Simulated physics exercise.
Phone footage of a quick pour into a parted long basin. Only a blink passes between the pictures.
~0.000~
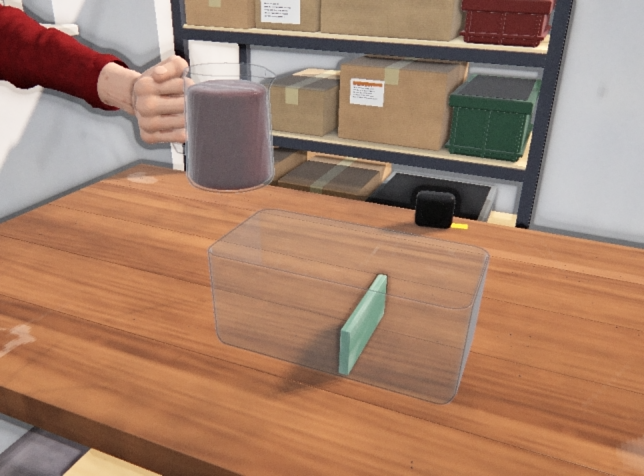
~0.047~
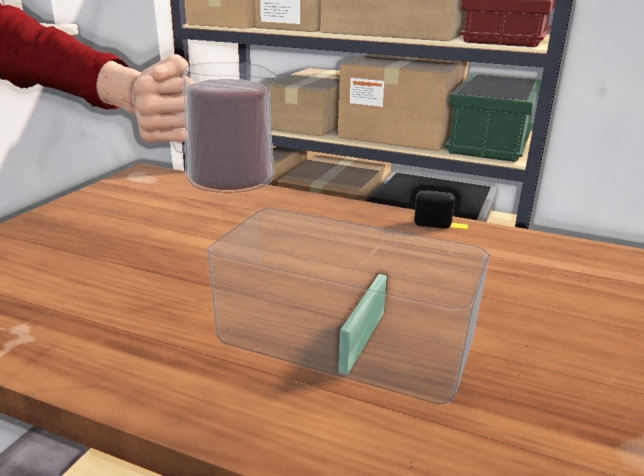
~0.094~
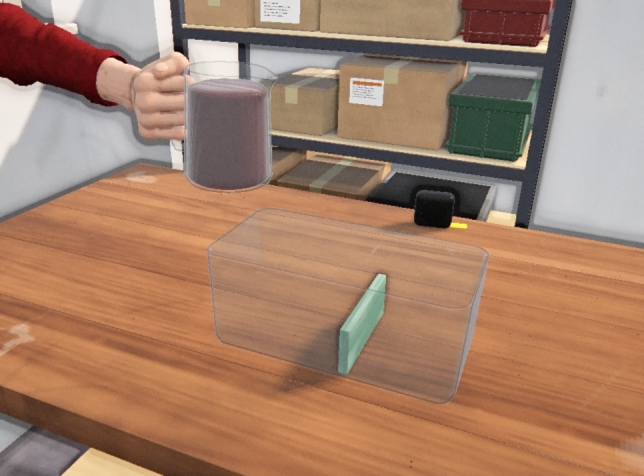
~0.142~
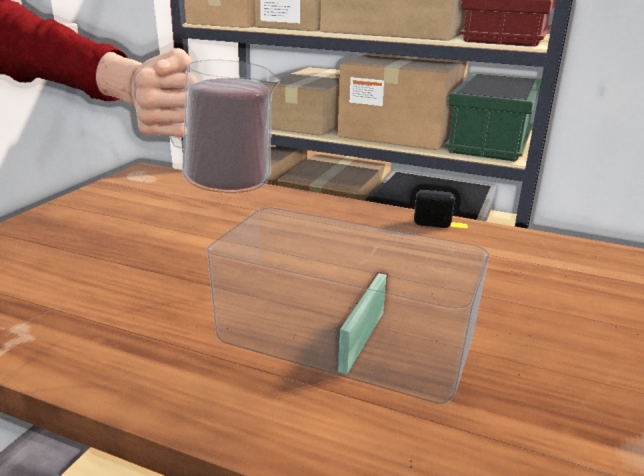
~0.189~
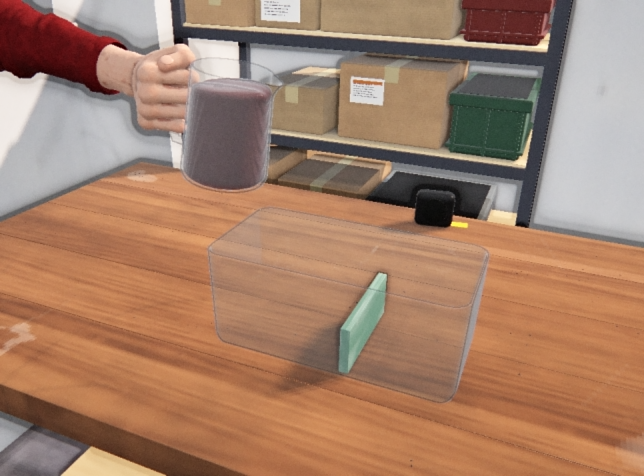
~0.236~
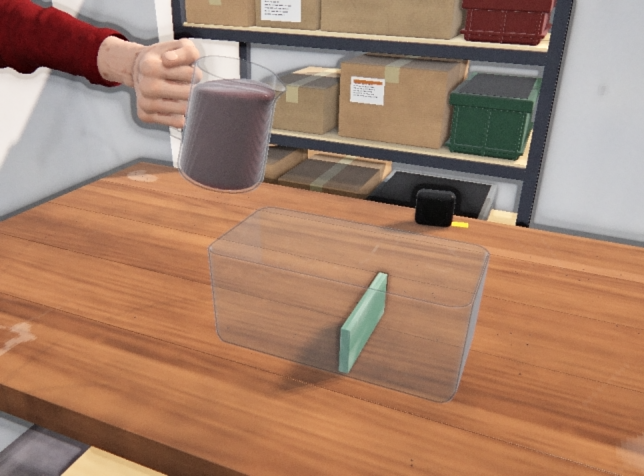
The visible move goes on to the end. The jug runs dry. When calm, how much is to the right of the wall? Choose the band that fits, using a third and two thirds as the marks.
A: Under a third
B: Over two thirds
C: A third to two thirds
Answer: A.
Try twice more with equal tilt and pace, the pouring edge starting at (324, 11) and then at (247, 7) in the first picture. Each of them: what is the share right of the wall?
Around 90 percent first, around 5 percent second.
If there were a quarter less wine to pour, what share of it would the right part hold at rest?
Roughly 0 in a hundred.
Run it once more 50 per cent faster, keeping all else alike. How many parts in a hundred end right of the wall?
It comes to near 0 per cent.
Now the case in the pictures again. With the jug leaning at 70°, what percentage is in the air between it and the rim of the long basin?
Roughly 10 percent.
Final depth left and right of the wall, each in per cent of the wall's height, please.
Left side: Approx. 50 %; right side: Approx. 0 %.
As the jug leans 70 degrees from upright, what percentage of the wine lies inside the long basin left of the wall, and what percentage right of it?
Left 0, right 0.
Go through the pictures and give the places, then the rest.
In the first picture, it leans 0°; its right rim is at (275, 76); the wine meets the walls at (197, 84) and (266, 91); the long basin's rim runs from (236, 229) to (481, 279); the wall's top is at (366, 302).
In the second picture, it leans 1°; its right rim is at (275, 76); the wine meets the walls at (197, 83) and (266, 91).
In the third picture, it leans 2°; its right rim is at (276, 78); the wine meets the walls at (197, 82) and (267, 91).
In the fourth picture, it leans 5°; its right rim is at (279, 80); the wine meets the walls at (198, 83) and (268, 91).
In the fifth picture, it leans 9°; its right rim is at (282, 84); the wine meets the walls at (201, 84) and (271, 92).
In the sixth picture, it leans 13°; its right rim is at (285, 90); the wine meets the walls at (201, 94) and (276, 93).
A moment on, the jug is tipped part way and 86 per cent is still to pour, 2 is left of the wall and 0 right of it.
Next, the jug is tipped right over and 39 per cent is still to pour, 41 is left of the wall and 0 right of it.
Then the jug is tipped right over and 8 per cent is still to pour, 81 is left of the wall and 1 right of it.
Later the jug is tipped right over and 1 per cent is still to pour, 92 is left of the wall and 2 right of it.
At rest 94 per cent lies left of the wall, 2 right of it and 4 outside.
